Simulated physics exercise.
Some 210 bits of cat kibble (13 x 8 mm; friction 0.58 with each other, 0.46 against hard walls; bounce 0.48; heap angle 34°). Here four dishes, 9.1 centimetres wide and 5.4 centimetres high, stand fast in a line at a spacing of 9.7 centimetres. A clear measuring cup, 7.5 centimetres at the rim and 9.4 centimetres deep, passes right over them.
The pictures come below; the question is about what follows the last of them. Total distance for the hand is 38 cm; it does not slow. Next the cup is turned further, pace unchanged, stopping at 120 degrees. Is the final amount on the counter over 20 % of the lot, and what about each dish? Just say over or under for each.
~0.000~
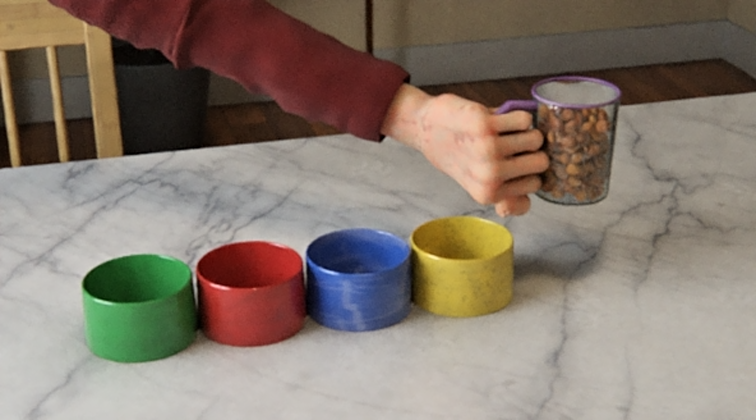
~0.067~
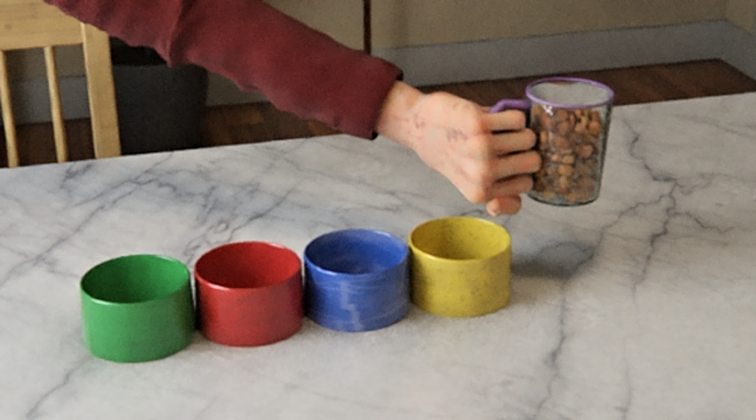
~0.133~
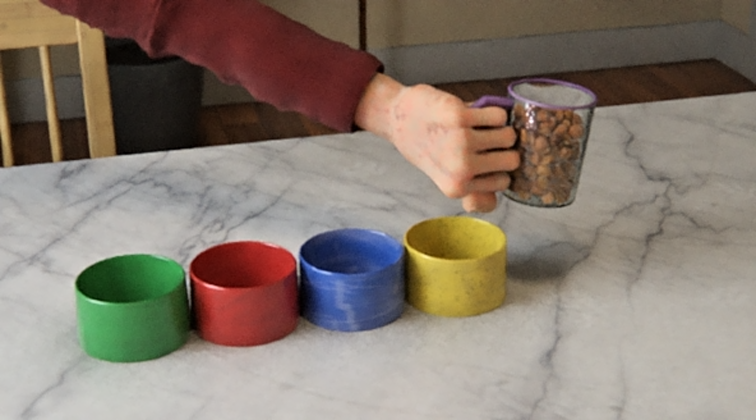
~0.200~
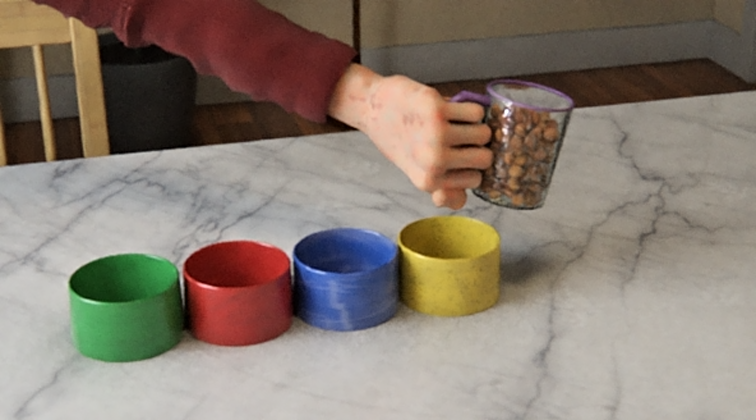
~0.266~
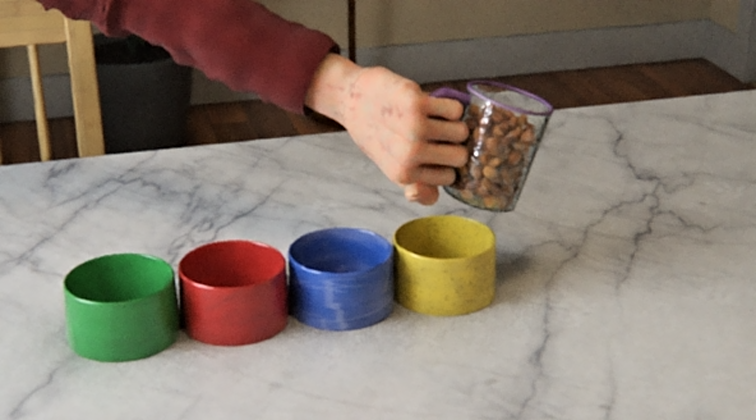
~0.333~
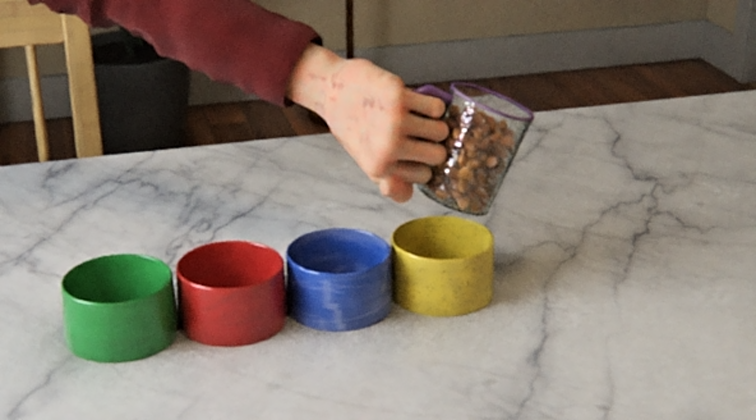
Going through them: Red comes out over, blue comes out under, green comes out under, yellow comes out under, counter comes out under.
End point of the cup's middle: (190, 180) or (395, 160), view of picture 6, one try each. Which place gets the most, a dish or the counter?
Red; yellow.
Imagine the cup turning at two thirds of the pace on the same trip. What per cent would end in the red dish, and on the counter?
In that case you'd see red at 80 and the counter at 10.
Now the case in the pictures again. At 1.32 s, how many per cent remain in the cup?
100 %.
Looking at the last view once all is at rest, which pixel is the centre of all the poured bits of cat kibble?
Est. centre at rest: (221, 299) px.
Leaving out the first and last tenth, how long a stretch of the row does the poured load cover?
I'd put it near 6 cm.
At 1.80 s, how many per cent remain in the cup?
Roughly 30 in a hundred.
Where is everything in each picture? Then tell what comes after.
Cup at (573, 142), tilt 0 degrees, lip at (616, 88), moved 0.0 cm; middle of the pieces at (577, 155); yellow dish at (462, 239); blue dish at (358, 252); red dish at (250, 265); green dish at (137, 279), in the first picture.
Cup at (566, 143), tilt 1 degrees, lip at (610, 90), moved 0.5 cm; middle of the pieces at (569, 156), in the second picture.
Cup at (545, 144), tilt 6 degrees, lip at (592, 94), moved 2.1 cm; middle of the pieces at (547, 157), in the third picture.
Cup at (519, 146), tilt 11 degrees, lip at (570, 100), moved 3.9 cm; middle of the pieces at (520, 159), in the fourth picture.
Cup at (495, 147), tilt 16 degrees, lip at (548, 105), moved 5.8 cm; middle of the pieces at (495, 161), in the fifth picture.
Cup at (472, 150), tilt 21 degrees, lip at (529, 113), moved 7.7 cm; middle of the pieces at (472, 163); yellow dish at (442, 238); blue dish at (339, 251); red dish at (230, 265); green dish at (117, 279). The cup turns about 80 degrees a second and travels 28 cm a second, in the sixth picture.
After 0.92 s, tilt 68 degrees; cup holds 100 %.
After 1.32 s, tilt 99 degrees; cup holds 100 %.
Then, at 1.80 s, tilt 120 degrees; cup holds 30 %, red 50 %, green 5 %.
At rest (2.8 s), red 85 %, blue 0 %, green 5 %, yellow 0 %, counter 10 %.
